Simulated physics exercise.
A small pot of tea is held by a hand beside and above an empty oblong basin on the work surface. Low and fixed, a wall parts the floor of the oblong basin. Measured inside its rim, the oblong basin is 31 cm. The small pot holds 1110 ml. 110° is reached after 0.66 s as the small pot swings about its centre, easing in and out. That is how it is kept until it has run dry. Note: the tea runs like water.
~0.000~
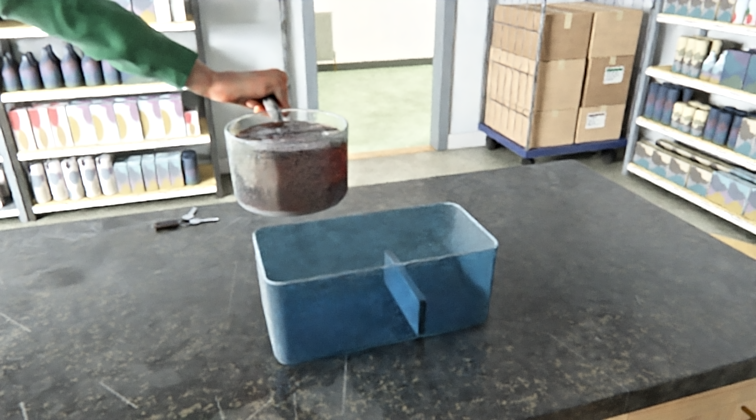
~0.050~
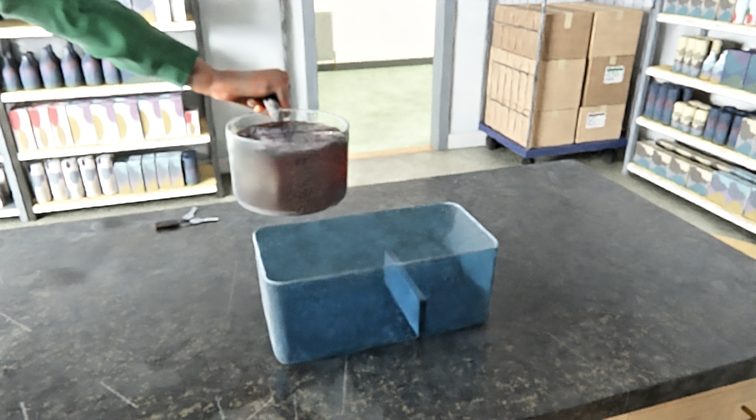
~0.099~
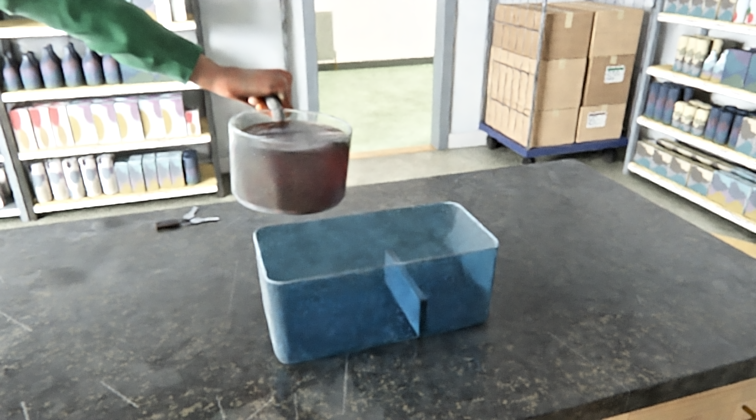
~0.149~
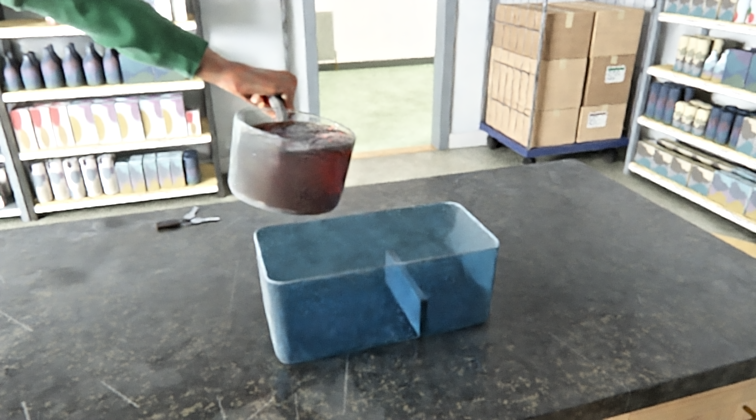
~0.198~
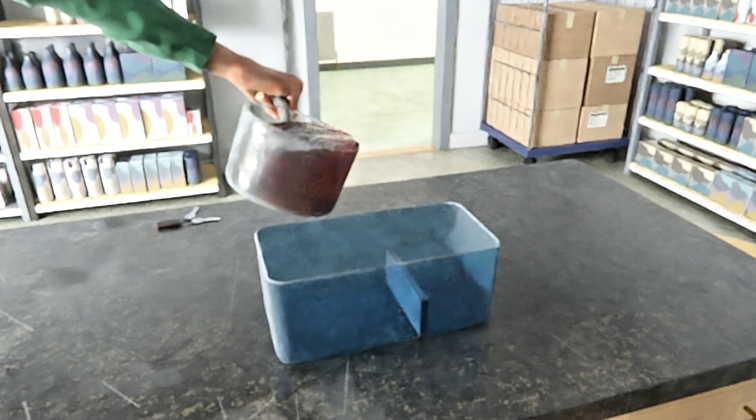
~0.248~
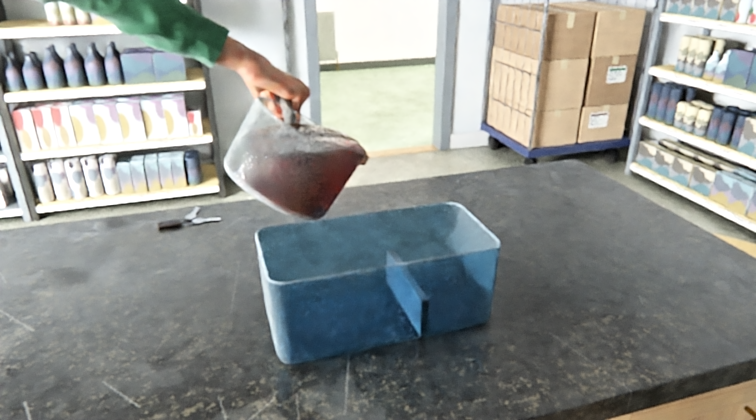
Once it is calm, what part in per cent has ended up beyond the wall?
About 20 per cent ends up there.
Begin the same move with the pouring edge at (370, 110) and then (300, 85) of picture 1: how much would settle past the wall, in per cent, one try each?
The first try gives 50 percent and the second 5 percent.
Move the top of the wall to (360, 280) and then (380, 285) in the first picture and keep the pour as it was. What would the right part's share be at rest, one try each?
85 in a hundred, followed by 50 in a hundred.
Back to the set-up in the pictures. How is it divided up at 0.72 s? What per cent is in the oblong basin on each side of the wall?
About 68 left, about 18 right.
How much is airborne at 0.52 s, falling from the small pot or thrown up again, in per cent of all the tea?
Share: Roughly 32 per cent.
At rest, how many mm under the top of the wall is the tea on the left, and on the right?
Some 28 mm on the left and 44 mm on the right.
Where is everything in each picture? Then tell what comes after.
In the first picture, it leans 0°; its right rim is at (345, 122); the tea meets the walls at (229, 141) and (343, 130); the oblong basin's rim runs from (259, 256) to (476, 223); the wall's top is at (404, 274).
In the second picture, it leans 2°; its right rim is at (346, 123); the tea meets the walls at (230, 140) and (344, 131).
In the third picture, it leans 6°; its right rim is at (349, 127); the tea meets the walls at (233, 139) and (346, 132).
In the fourth picture, it leans 13°; its right rim is at (353, 134); the tea meets the walls at (234, 139) and (350, 133).
In the fifth picture, it leans 23°; its right rim is at (356, 144); the tea meets the walls at (235, 144) and (353, 136); 1 per cent is over the edge.
In the sixth picture, it leans 34°; its right rim is at (357, 157); the tea meets the walls at (232, 148) and (352, 147); 4 per cent is over the edge.
Then, 0.52 s in, the tilt is 99° and 33 per cent is still to pour, 20 is left of the wall and 14 right of it.
Then, 0.72 s in, the tilt is 110° and 6 per cent is still to pour, 69 is left of the wall and 19 right of it.
Then, 0.93 s in, the tilt is 110° and 0 per cent is still to pour, 73 is left of the wall and 19 right of it.
Then, 1.16 s in, the tilt is 110° and 0 per cent is still to pour, 77 is left of the wall and 20 right of it.
Finally, 77 per cent lies left of the wall, 20 right of it and 3 outside.
